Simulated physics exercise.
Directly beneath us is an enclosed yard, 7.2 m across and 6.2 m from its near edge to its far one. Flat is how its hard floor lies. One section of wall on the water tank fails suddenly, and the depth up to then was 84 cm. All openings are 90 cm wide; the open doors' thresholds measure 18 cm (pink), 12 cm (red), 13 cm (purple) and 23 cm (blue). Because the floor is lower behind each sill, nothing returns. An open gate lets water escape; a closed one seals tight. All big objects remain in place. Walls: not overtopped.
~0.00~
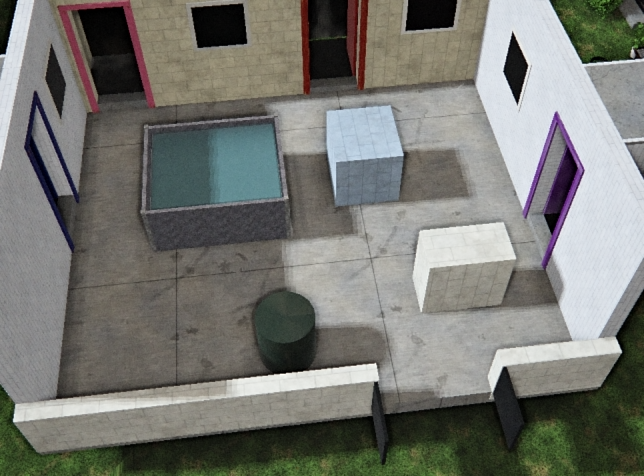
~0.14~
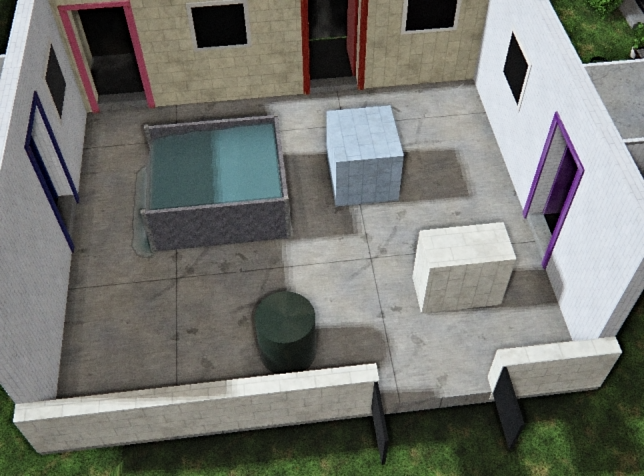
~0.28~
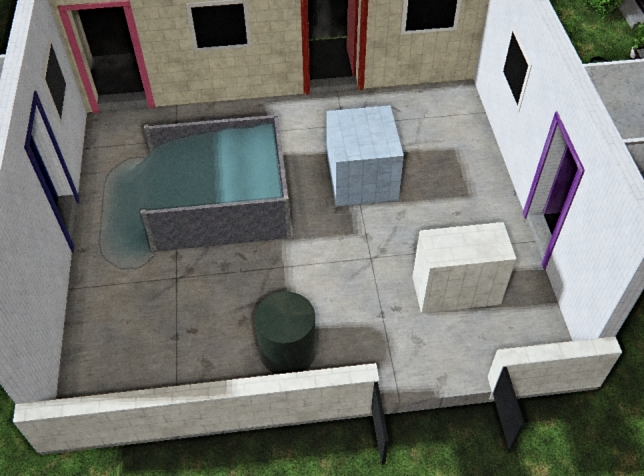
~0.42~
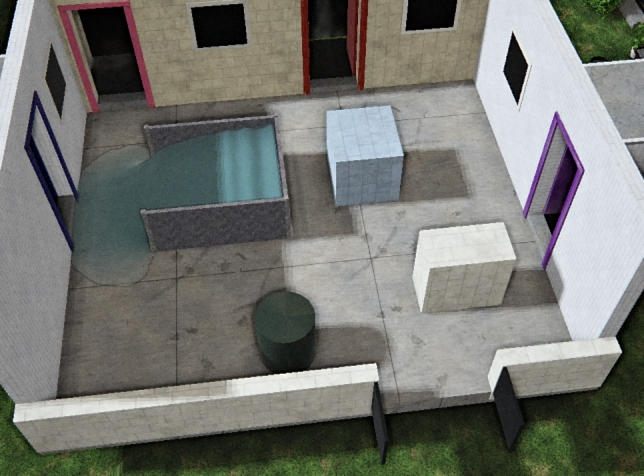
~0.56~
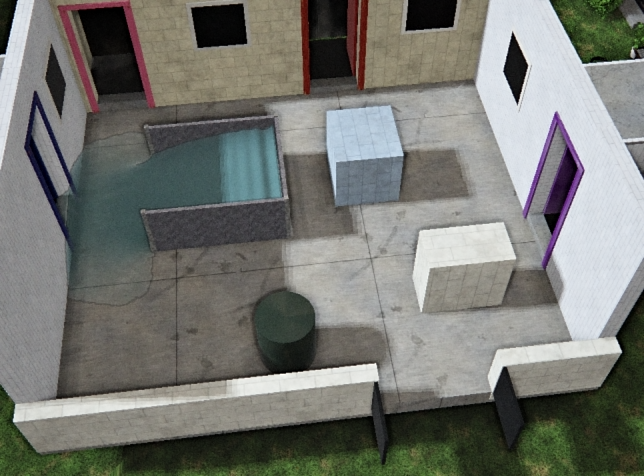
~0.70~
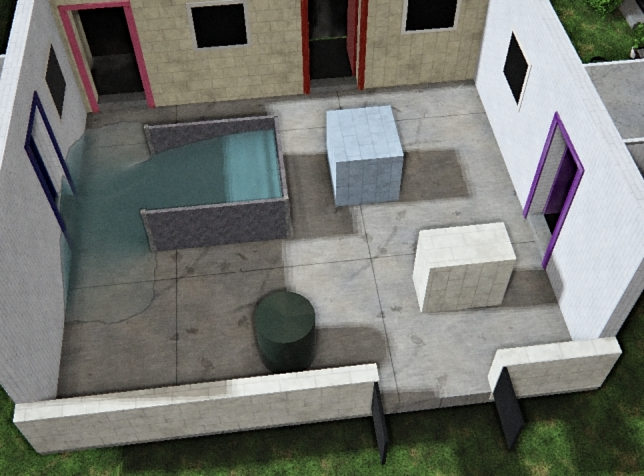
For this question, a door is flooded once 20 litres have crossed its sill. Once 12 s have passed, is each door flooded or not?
For the pink door I'd say above the limit; for the red door I'd say within the limit; for the purple door I'd say within the limit; for the blue door I'd say above the limit.
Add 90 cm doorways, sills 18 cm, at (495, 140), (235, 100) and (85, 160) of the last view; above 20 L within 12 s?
The first one doesn't reach it, the second one doesn't reach it, and the third one exceeds it.
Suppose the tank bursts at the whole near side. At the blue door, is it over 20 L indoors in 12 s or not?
At the blue door the limit is not exceeded.
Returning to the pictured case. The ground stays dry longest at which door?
It's the purple door.
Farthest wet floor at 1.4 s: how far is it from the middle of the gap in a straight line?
I'd say close to 4.0 m.
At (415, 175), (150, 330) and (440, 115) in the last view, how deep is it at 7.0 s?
0, 6 and 9 cm.
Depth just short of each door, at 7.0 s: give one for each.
In cm: Pink 8, red 3, purple 8, blue 8.
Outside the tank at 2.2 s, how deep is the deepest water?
It gets to some 44 cm.
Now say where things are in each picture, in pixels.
Still water, 84 cm deep, in the water tank at (214, 165), in the first frame.
The front is at (150, 255), 1.0 m from the gap at (154, 193); 0.4 m2 of floor is under water; 84 cm left at the back of the water tank, in the second frame.
Water pours out at (155, 196) and has run 1.2 m, to (122, 264); typically 14 cm deep outside, 84 cm at the water tank's back, in the third frame.
Water pours out at (155, 197) and has run 1.6 m, to (98, 279); typically 12 cm deep outside, 78 cm at the water tank's back, in the fourth frame.
Water pours out at (155, 198) and has run 2.0 m, to (72, 294); typically 13 cm deep outside, 71 cm at the water tank's back, in the fifth frame.
Water pours out at (155, 198) and has run 2.4 m, to (66, 318); typically 15 cm deep outside, 72 cm at the water tank's back, in the sixth frame.
After 1.4 s water covers 15 % of the floor and is deepest (56 cm) near (76, 227); pink door 29 cm at the sill, 6 L in, red door not reached, purple door not reached, blue door 55 cm at the sill, 164 L in.
After 2.2 s water covers 30 % of the floor and is deepest (44 cm) near (88, 113); pink door 36 cm at the sill, 79 L in, red door not reached, purple door not reached, blue door 40 cm at the sill, 313 L in.
After 3.5 s water covers 50 % of the floor and is deepest (28 cm) near (255, 367); pink door 26 cm at the sill, 172 L in, red door 3 cm at the sill, 0 L in, purple door not reached, blue door 18 cm at the sill, 357 L in.
After 7.0 s water covers 90 % of the floor and is deepest (12 cm) near (477, 119); pink door 8 cm at the sill, 189 L in, red door 3 cm at the sill, 0 L in, purple door 8 cm at the sill, 0 L in, blue door 8 cm at the sill, 358 L in.
After 12.0 s water covers 100 % of the floor and is deepest (10 cm) near (580, 365); pink door 6 cm at the sill, 189 L in, red door 7 cm at the sill, 0 L in, purple door 6 cm at the sill, 0 L in, blue door 5 cm at the sill, 358 L in.
